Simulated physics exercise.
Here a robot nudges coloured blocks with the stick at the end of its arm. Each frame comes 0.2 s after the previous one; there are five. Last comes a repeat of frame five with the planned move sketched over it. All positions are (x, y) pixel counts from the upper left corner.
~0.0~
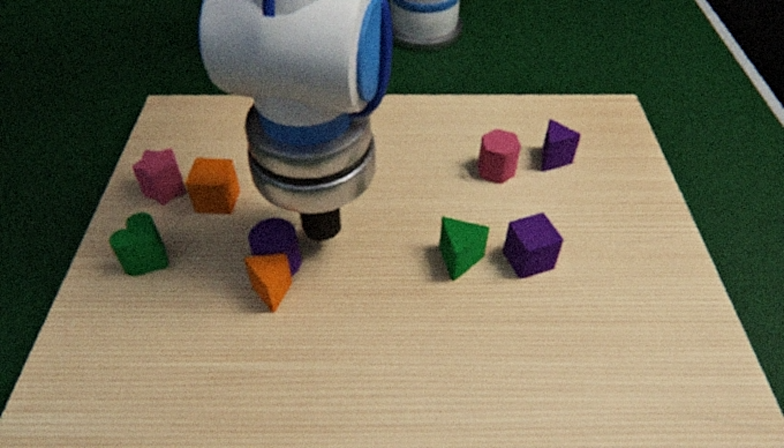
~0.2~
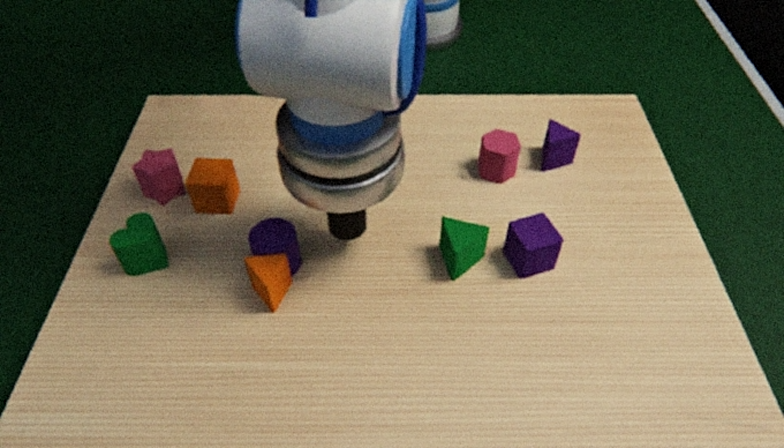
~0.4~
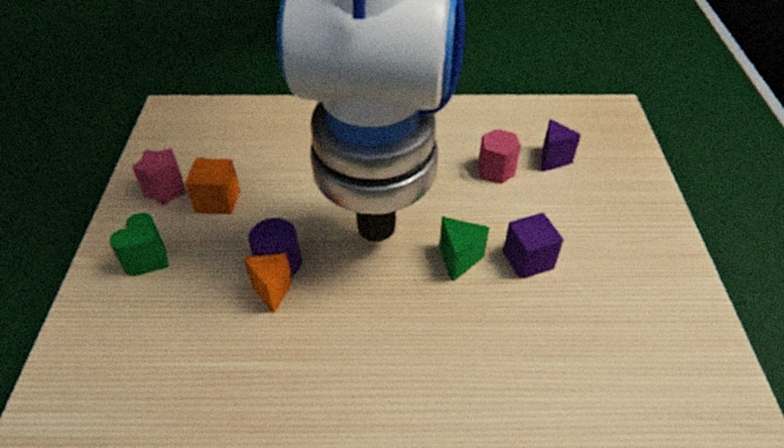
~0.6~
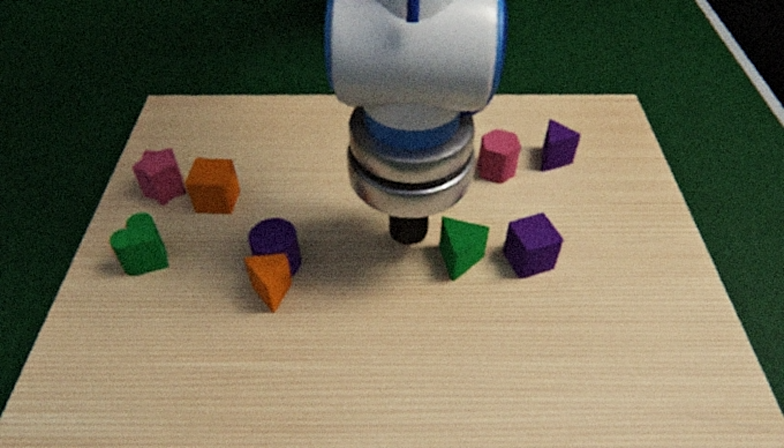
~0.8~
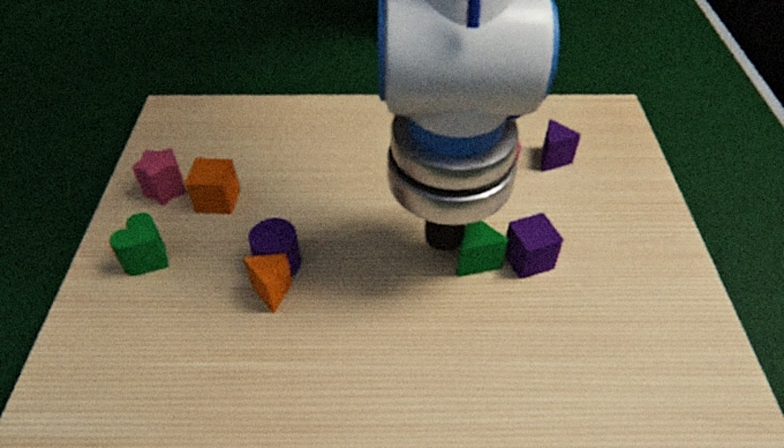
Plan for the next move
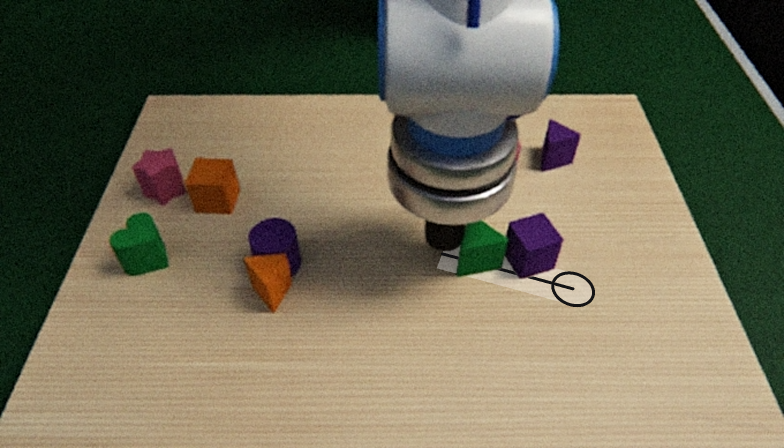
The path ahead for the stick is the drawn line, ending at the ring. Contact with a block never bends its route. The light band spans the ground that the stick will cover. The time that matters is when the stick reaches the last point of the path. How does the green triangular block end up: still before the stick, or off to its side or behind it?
Still in front.
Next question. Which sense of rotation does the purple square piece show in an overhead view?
Looking down, it rotates anti-clockwise.
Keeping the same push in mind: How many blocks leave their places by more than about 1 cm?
2.
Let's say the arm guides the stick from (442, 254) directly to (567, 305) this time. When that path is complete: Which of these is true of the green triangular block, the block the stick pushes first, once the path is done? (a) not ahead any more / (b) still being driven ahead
Letter b.
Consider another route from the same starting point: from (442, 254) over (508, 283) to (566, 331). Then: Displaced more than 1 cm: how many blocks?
I predict two.
Path on the board, from (442, 254) to (573, 289).
What follows on the original path. One third of the way, stick at (488, 248); green triangular block at (526, 248); purple square piece at (552, 232), turned 20° anticlockwise.
Two thirds of the way, stick at (533, 260); green triangular block at (576, 259), turned 15° anticlockwise; purple square piece at (574, 229), turned 40° anticlockwise.
At the end, stick at (580, 272); green triangular block at (623, 269); purple square piece at (578, 227), turned 50° anticlockwise.
